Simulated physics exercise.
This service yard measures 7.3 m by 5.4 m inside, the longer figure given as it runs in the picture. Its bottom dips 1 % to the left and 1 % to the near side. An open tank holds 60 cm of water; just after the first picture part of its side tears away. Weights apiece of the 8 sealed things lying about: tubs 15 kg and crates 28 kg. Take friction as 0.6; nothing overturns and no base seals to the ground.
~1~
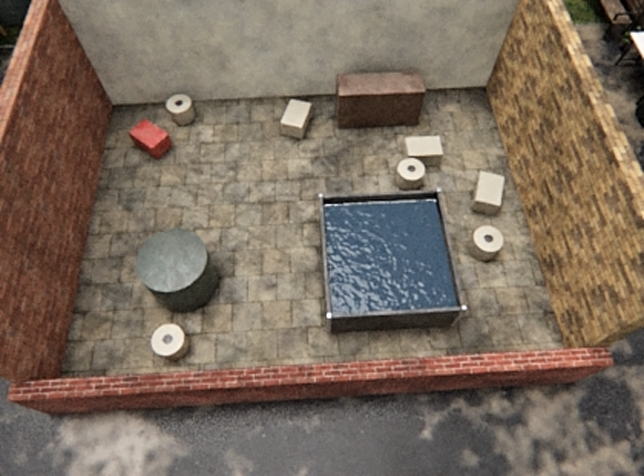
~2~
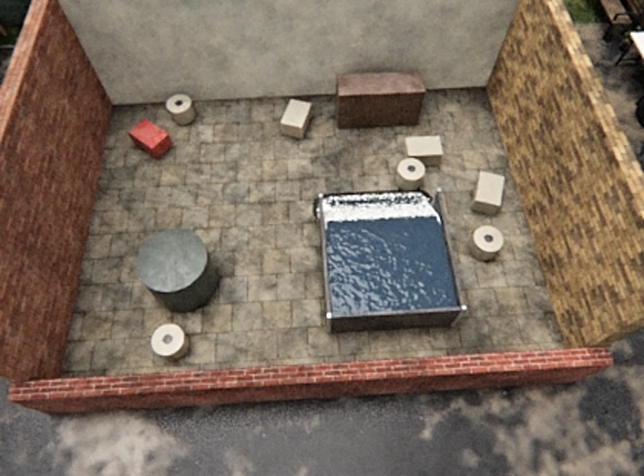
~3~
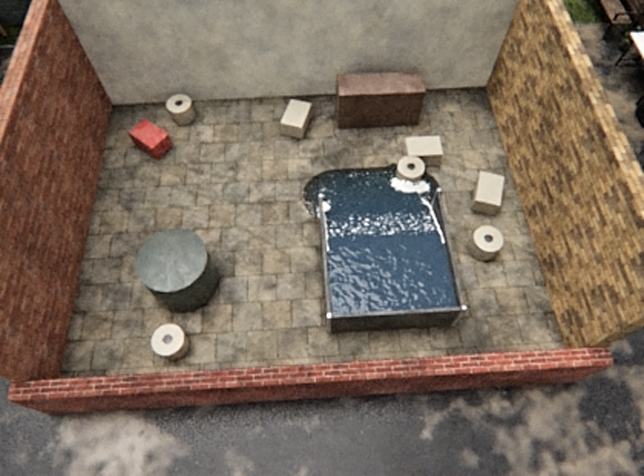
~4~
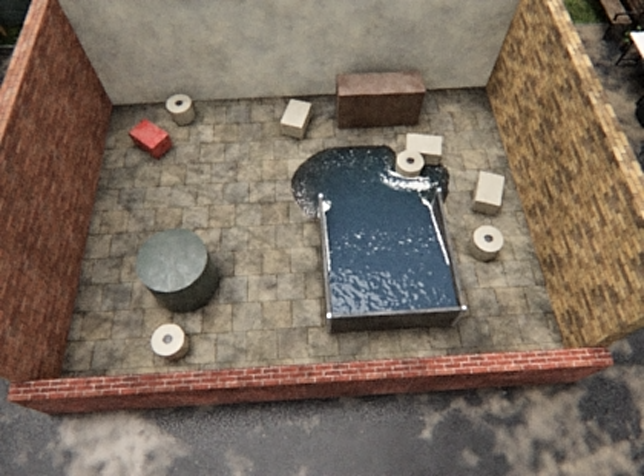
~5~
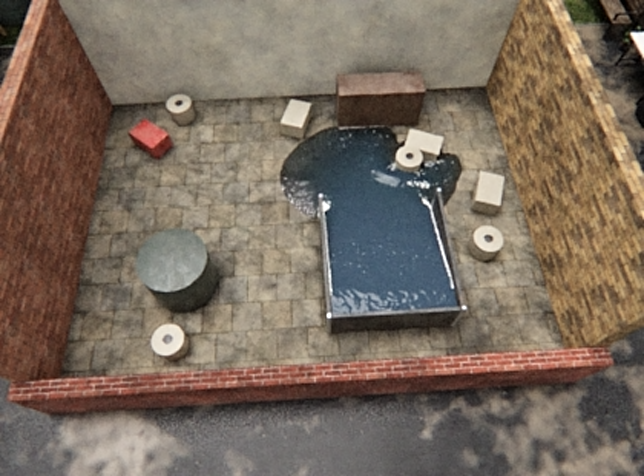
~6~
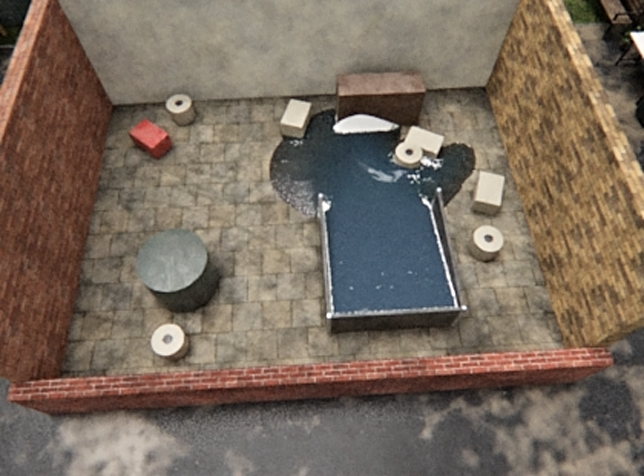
Water burst out through the far side of a square tank in a walled yard and spread across the stone floor, nudging a pale tub and crate and reaching the large brown block behind them.
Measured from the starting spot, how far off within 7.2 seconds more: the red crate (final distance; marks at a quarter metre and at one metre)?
Red crate gets carried off.
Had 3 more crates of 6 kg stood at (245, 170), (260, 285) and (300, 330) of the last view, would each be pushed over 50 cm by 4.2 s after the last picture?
In turn: Past it, less, less.
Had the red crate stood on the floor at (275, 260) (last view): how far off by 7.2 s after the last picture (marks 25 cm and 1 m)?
It barely shifts.
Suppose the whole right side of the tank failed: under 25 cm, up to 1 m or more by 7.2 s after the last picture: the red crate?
Then the red crate holds its place.
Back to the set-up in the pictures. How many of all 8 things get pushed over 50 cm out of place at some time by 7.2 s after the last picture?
I count 5.
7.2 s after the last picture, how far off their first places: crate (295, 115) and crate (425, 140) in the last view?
In that order: 400 cm, 80 cm.
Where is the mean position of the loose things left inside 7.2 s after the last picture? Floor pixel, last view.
At about (316, 259).
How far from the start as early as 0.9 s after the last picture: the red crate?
About 0 cm.
Then, 0.9 s after the last picture the red crate is near (148, 133), 0.0 m from its start, aground; 1 afloat.
Then, 2.8 s after the last picture the red crate is near (116, 163), 0.8 m from its start, aground; 4 afloat.
Then, 4.8 s after the last picture the red crate is near (113, 281), 2.8 m from its start, aground; 0 afloat.
Then, 7.2 s after the last picture the red crate is near (117, 317), 3.4 m from its start, aground; 1 afloat.
